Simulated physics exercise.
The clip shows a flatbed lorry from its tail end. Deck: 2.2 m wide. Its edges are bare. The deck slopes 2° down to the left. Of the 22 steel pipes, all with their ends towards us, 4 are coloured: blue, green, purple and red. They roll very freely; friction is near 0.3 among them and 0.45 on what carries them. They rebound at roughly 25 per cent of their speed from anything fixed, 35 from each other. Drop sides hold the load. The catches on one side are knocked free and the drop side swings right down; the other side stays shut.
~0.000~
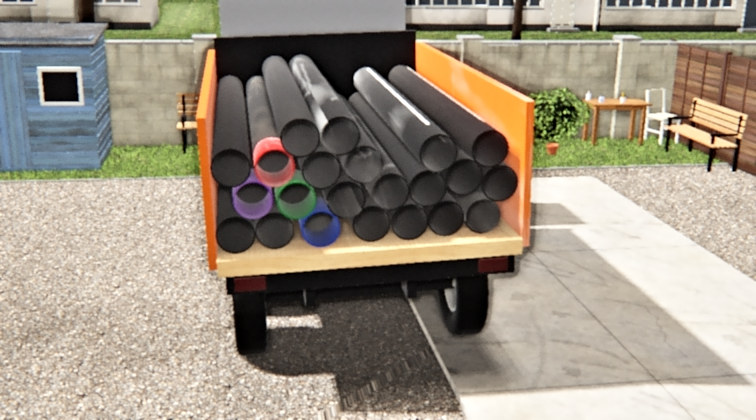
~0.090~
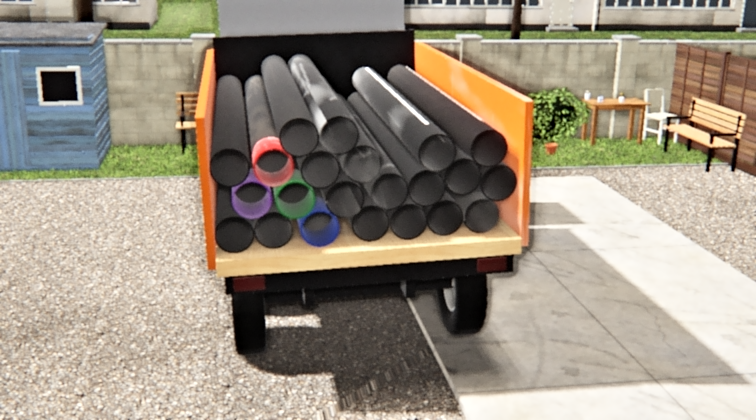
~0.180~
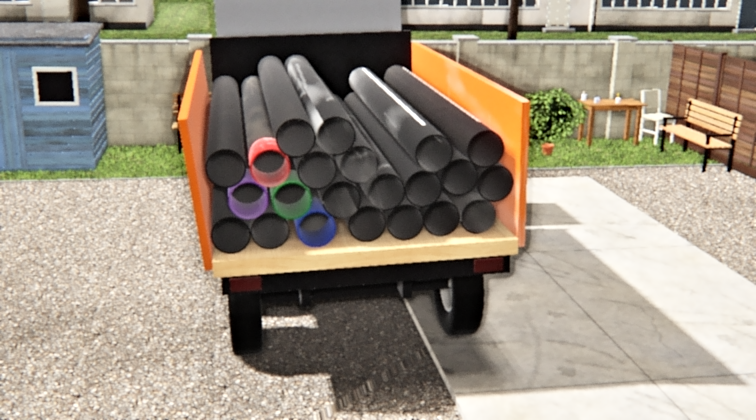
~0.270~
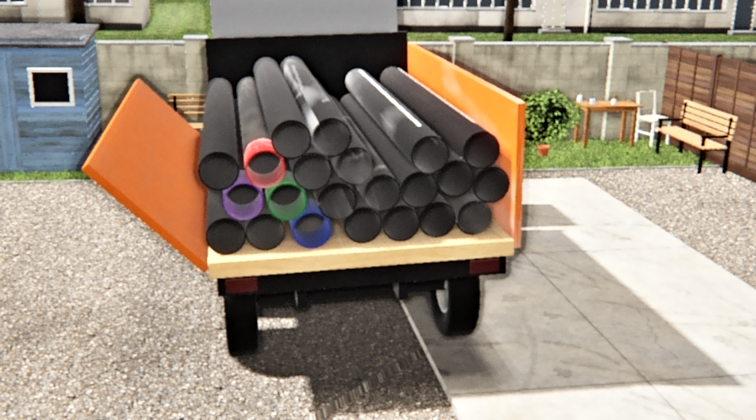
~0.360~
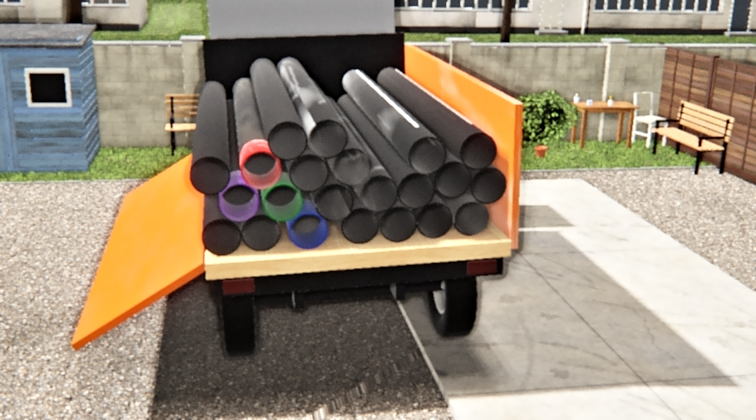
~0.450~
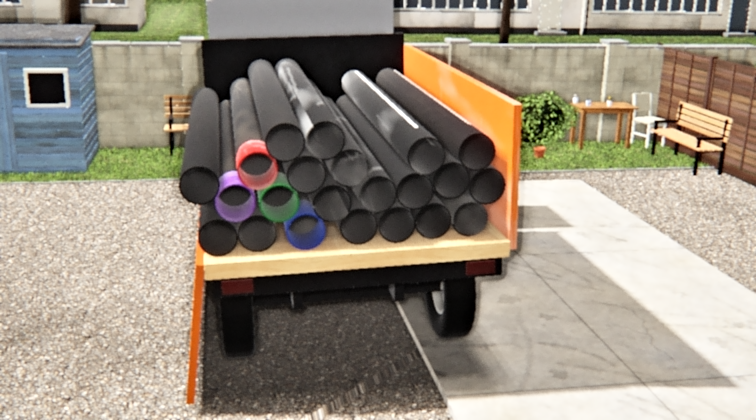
The footage shows the tail of a flatbed lorry stacked with black pipes, four with red, purple, green and blue ends, as its left orange side board swings outward and down to hang below the deck while the pipes shift slightly left.
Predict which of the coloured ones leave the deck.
The blue pipe falls off, the green ends on the ground, the purple ends on the ground, the red ends on the ground.
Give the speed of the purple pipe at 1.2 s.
Near 3.0 m/s.
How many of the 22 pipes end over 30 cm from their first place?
In all, 22.
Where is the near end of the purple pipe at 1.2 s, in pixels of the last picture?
At about (141, 267).
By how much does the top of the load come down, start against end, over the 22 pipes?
About 75 cm.
By 1.2 s, blue is on the deck, 50 cm from the left edge, rolling left; green is on the deck, 20 cm from the left edge, rolling left; purple is dropping off the left side; red is dropping off the left side; 5 off so far.
By 2.0 s, blue is on the deck, 30 cm from the left edge, rolling left; green is on the deck, 5 cm from the left edge, rolling left; purple is on the ground to the left; red is dropping off the left side; 6 off so far.
By 2.9 s, blue is dropping off the left side; green is dropping off the left side; purple is on the ground to the left; red is dropping off the left side; 9 off so far.
Finally (8.9 s), blue is down on the left; green is on the ground to the left; purple is on the ground to the left; red is on the ground to the left; 22 off so far.
